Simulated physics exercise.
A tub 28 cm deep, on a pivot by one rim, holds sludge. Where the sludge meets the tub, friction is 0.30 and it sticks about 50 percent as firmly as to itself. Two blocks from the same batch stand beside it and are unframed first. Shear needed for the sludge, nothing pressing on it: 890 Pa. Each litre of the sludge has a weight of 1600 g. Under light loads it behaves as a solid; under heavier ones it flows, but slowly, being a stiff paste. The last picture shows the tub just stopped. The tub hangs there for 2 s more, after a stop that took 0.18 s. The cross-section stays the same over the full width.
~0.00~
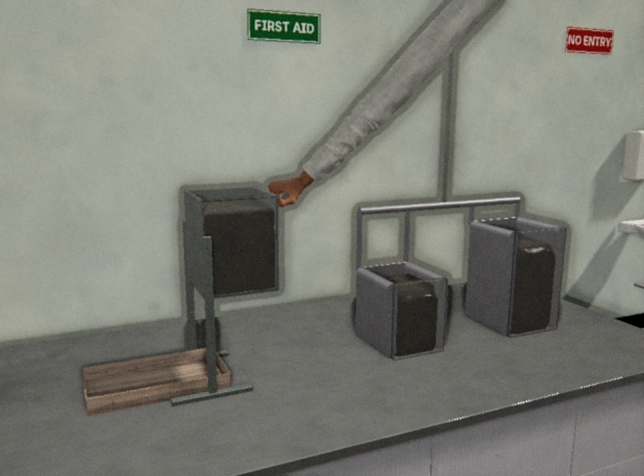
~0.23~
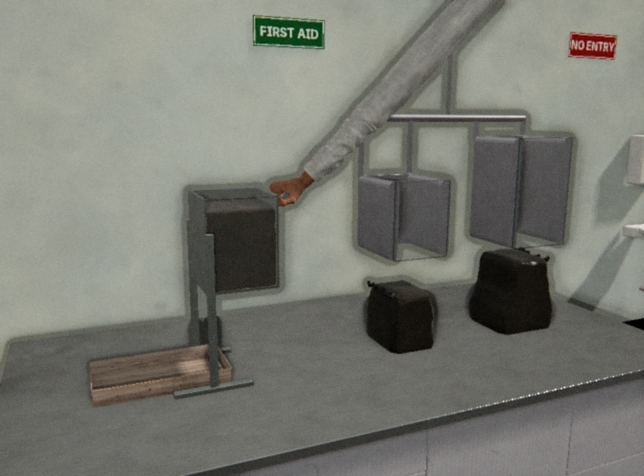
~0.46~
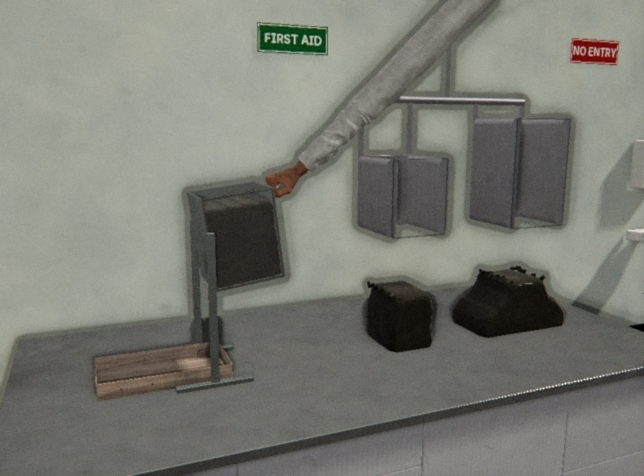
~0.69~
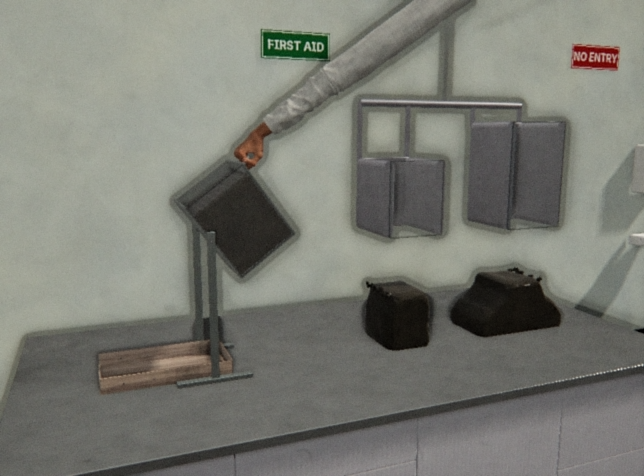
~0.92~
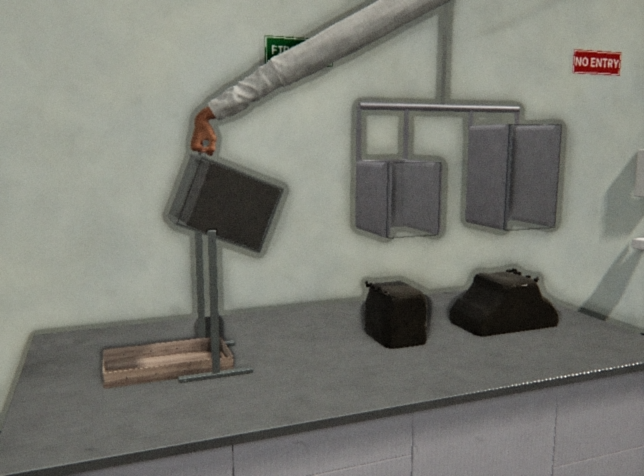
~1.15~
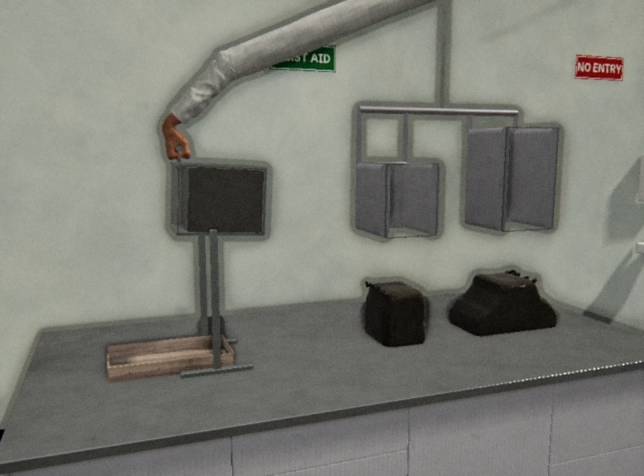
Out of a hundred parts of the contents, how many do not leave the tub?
Around 100 in every hundred.
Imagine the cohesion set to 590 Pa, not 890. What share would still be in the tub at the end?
70 %.
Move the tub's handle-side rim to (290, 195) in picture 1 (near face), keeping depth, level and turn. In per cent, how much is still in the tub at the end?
In that case some 70 per cent.
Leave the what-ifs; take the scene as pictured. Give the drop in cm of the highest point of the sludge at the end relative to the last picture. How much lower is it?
About 0 cm.
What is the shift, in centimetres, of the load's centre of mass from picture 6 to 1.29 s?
Roughly 0 cm.
After 1.29 s, the tub is at 87 degrees and holds 100 %.
After 1.46 s, the tub is at 87 degrees and holds 100 %.
After 1.63 s, the tub is at 87 degrees and holds 100 %.
After 1.80 s, the tub is at 87 degrees and holds 100 %.
After 3.15 s, the tub is at 87 degrees and holds 100 %.
